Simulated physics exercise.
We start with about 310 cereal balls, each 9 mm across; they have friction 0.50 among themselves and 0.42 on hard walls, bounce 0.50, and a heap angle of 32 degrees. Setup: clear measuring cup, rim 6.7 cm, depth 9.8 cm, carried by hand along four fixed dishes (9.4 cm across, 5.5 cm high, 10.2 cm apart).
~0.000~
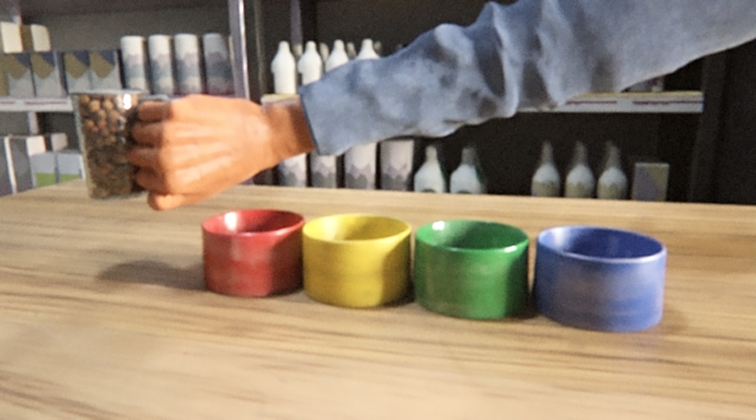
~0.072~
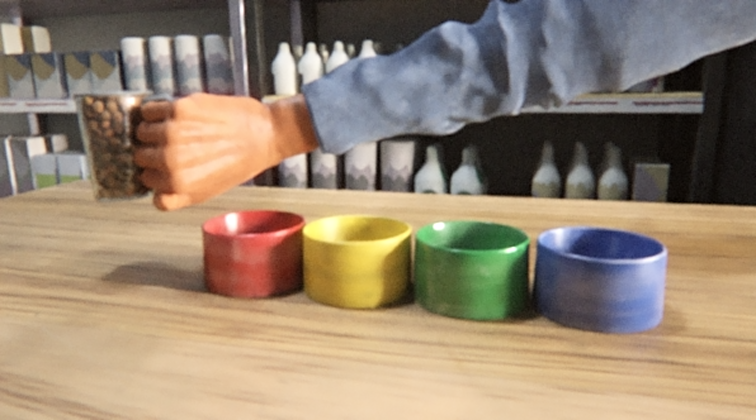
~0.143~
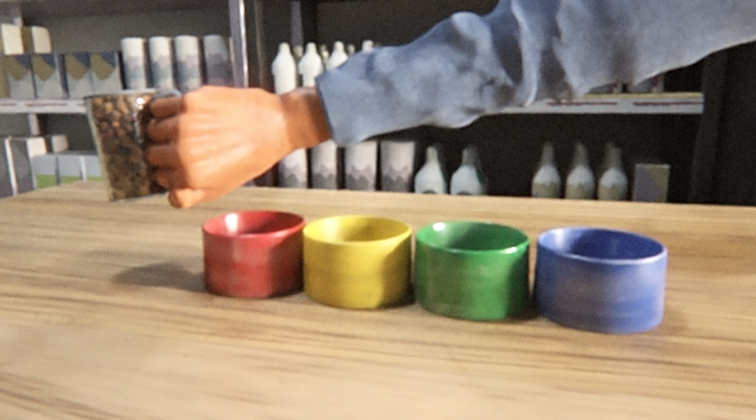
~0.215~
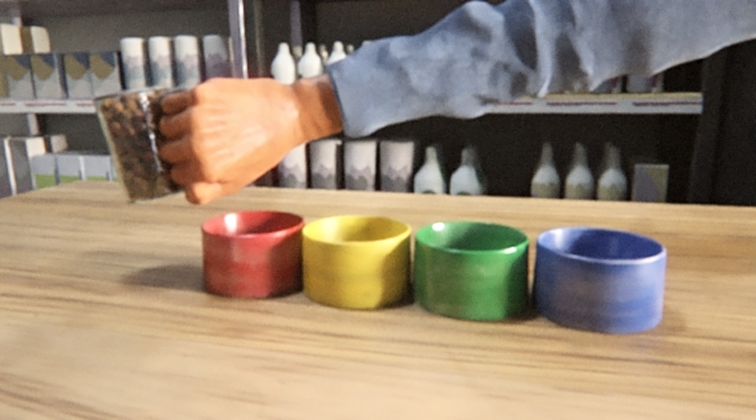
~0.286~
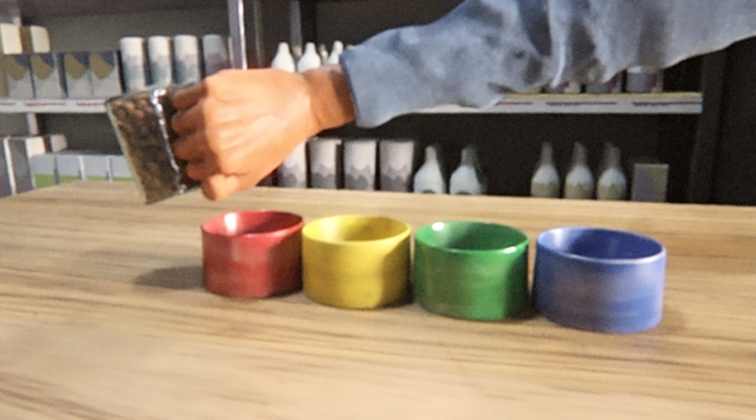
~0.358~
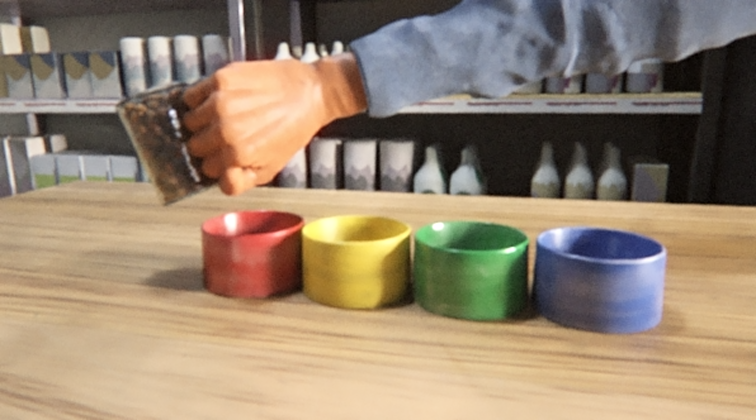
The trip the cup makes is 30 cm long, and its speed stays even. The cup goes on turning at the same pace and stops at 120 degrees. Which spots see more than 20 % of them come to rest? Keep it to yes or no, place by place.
Place by place: Red no, blue no, green no, yellow yes, counter no.
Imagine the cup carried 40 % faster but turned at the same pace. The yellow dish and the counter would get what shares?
Result - yellow dish: 100; counter: 0.
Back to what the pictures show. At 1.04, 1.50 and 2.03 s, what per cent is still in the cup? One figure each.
First 100, then 85, then 15 per cent.
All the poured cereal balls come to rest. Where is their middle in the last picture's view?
Estimated resting centre: Around (355, 258).
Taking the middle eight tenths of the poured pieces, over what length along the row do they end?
6 cm.
After 1.04 s, tilt 67 degrees; cup holds 100 %.
After 1.50 s, tilt 98 degrees; cup holds 85 %, red 5 %, yellow 10 %.
After 2.03 s, tilt 120 degrees; cup holds 15 %, red 5 %, yellow 80 %.
In the end, at 2.8 s, red 5 %, blue 0 %, green 0 %, yellow 95 %, counter 0 %.
